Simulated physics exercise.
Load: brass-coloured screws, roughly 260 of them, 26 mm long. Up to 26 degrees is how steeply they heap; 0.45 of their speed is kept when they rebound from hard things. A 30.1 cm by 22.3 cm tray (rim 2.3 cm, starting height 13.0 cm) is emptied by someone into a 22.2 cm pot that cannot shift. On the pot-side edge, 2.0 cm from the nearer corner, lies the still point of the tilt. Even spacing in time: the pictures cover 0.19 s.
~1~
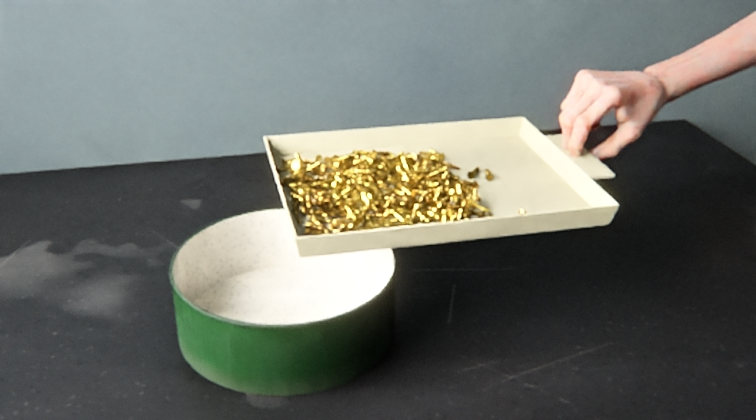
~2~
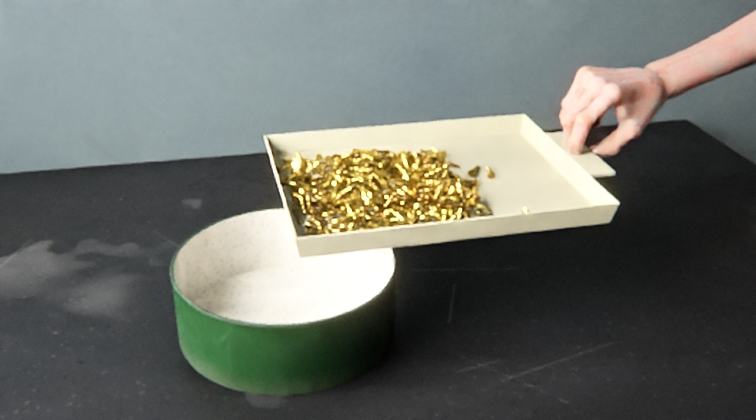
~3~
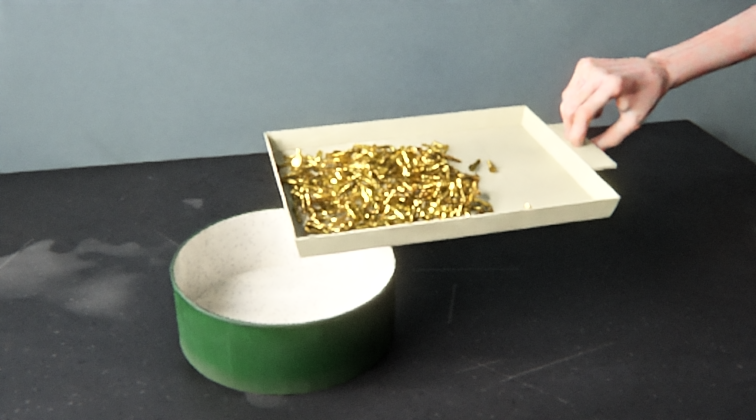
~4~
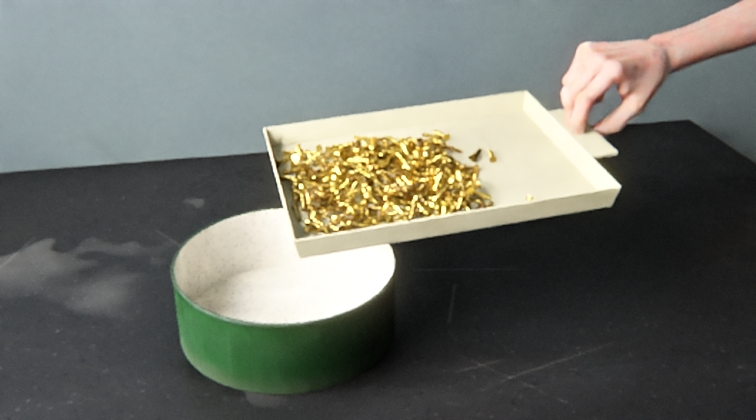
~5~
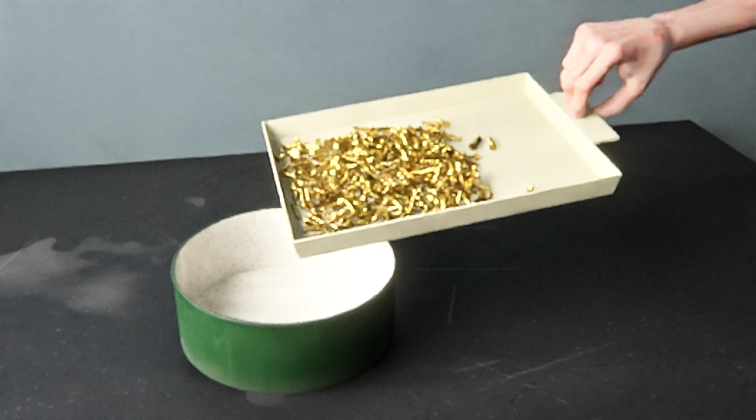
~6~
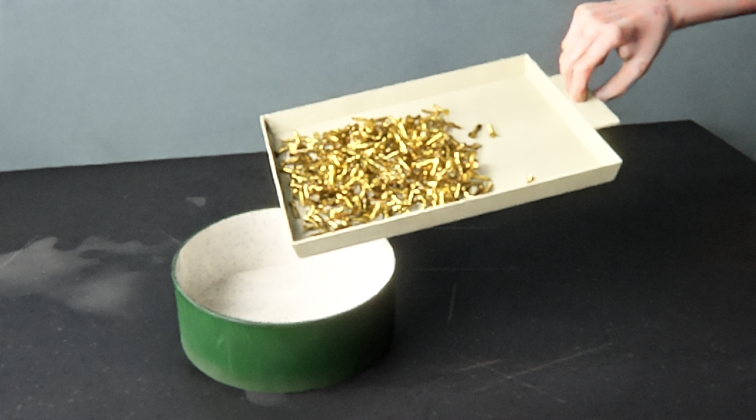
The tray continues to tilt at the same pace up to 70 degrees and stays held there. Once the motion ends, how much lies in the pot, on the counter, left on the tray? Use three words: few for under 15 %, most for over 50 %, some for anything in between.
Pot: Some; counter: Some; tray: Some.
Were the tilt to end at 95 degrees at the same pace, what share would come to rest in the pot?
That would give about 50 per cent.
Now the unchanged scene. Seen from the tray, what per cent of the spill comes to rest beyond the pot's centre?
Some 80 per cent.
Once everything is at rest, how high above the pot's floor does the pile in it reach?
2.5 cm.
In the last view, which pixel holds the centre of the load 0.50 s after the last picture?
Estimated centre of load: Around (302, 180).
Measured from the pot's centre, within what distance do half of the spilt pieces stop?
18 cm.
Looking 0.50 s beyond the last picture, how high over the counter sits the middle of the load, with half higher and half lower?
About 20 centimetres.
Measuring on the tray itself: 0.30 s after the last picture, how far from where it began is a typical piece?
3 cm.
Then, 0.30 s after the last picture, tilt 41 degrees; the tray holds 100 %, the pot 0 %.
Then, 0.50 s after the last picture, tilt 60 degrees; the tray holds 100 %, the pot 0 %.
Then, 0.81 s after the last picture, tilt 70 degrees; the tray holds 50 %, the pot 20 %.
In the end, pot 40 %, counter 30 %, tray 30 %.
